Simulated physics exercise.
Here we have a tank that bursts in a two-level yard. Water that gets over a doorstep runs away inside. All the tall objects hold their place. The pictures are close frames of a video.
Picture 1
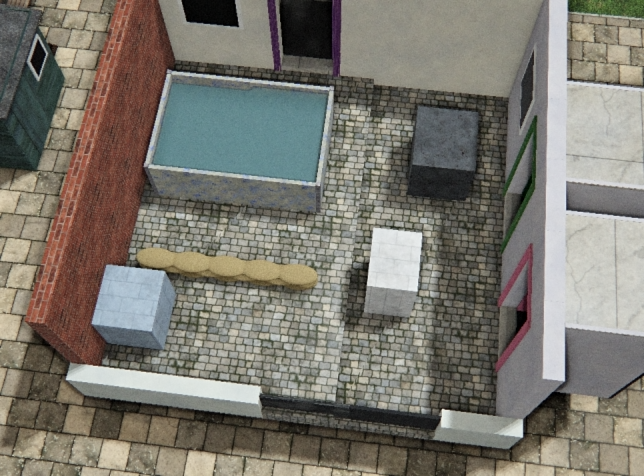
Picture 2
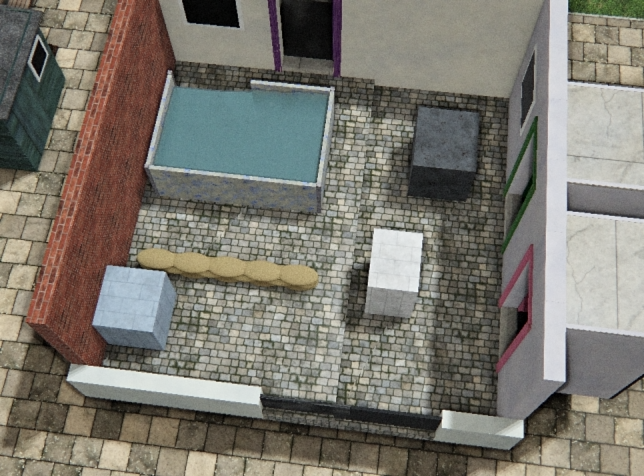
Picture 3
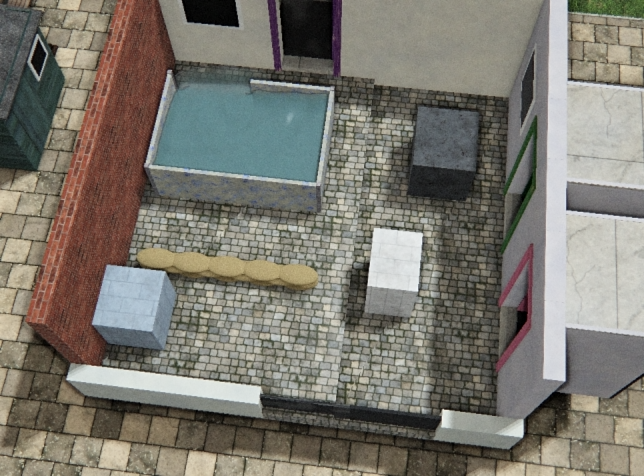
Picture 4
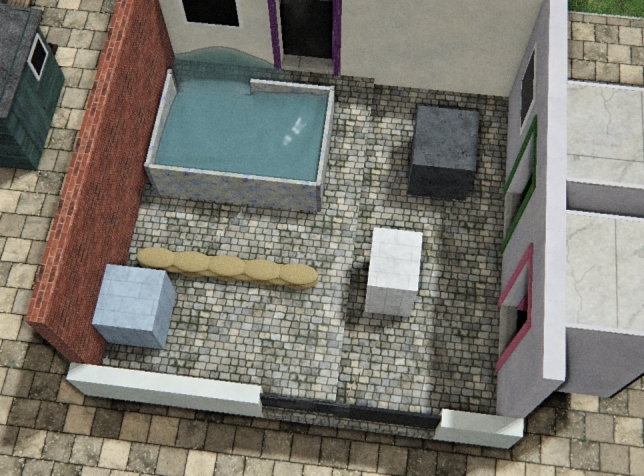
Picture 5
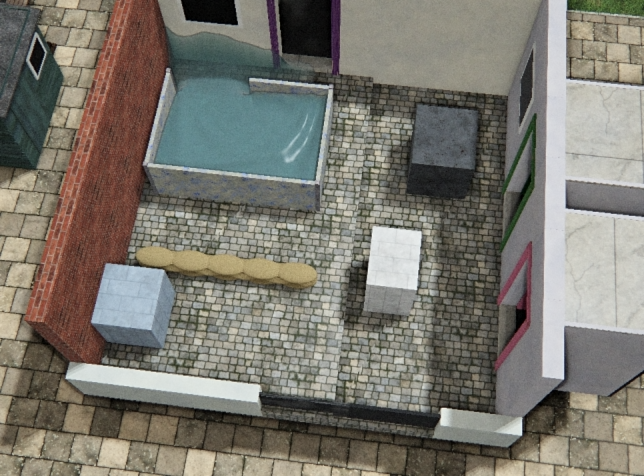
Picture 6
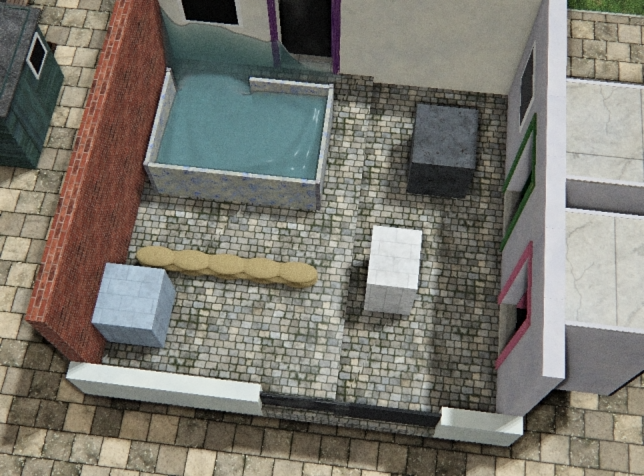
A rectangular tank of blue-green water stands at the upper left of a walled, cobbled yard, seen from high above by a still camera. Around it are a red brick wall at left, a row of tan sacks, pale blue, white and dark grey blocks, and a purple-framed doorway behind. The tank's far side opens, and water pours through the gap, washes against the back wall and spreads right.
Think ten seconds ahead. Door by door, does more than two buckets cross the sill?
The purple door takes more than that; the green door stays under that; the pink door takes more than that.
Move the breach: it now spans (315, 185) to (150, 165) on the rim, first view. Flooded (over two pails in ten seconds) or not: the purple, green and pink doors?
My reading: Purple door stays under; green door goes over; pink door floods.
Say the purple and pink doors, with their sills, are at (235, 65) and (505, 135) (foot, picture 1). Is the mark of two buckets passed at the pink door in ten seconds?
In short: The pink door passes that mark.
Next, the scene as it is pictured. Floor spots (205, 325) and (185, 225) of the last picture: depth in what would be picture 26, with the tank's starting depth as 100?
In that order: 2 and 2 per cent.
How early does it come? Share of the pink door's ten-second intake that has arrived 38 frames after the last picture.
Close to 0 %.
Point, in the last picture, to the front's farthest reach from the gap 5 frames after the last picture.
Roughly at (444, 91).
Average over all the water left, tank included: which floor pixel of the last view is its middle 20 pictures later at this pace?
Roughly at (287, 150).
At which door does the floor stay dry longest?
It is the pink-painted one.
A moment on, water covers 20 % of the floor; the purple door under two buckets in, the green door not reached, the pink door not reached.
Next, water covers 35 % of the floor; the purple door over two buckets in, the green door not reached, the pink door not reached.
Then, water covers 75 % of the floor; the purple door over two buckets in, the green door wet at the sill, nothing in, the pink door not reached.
Later, water covers 90 % of the floor; the purple door far over two buckets in, the green door wet at the sill, nothing in, the pink door wet at the sill, nothing in.
In the end, water covers 95 % of the floor; the purple door far over two buckets in, the green door wet at the sill, nothing in, the pink door far over two buckets in.
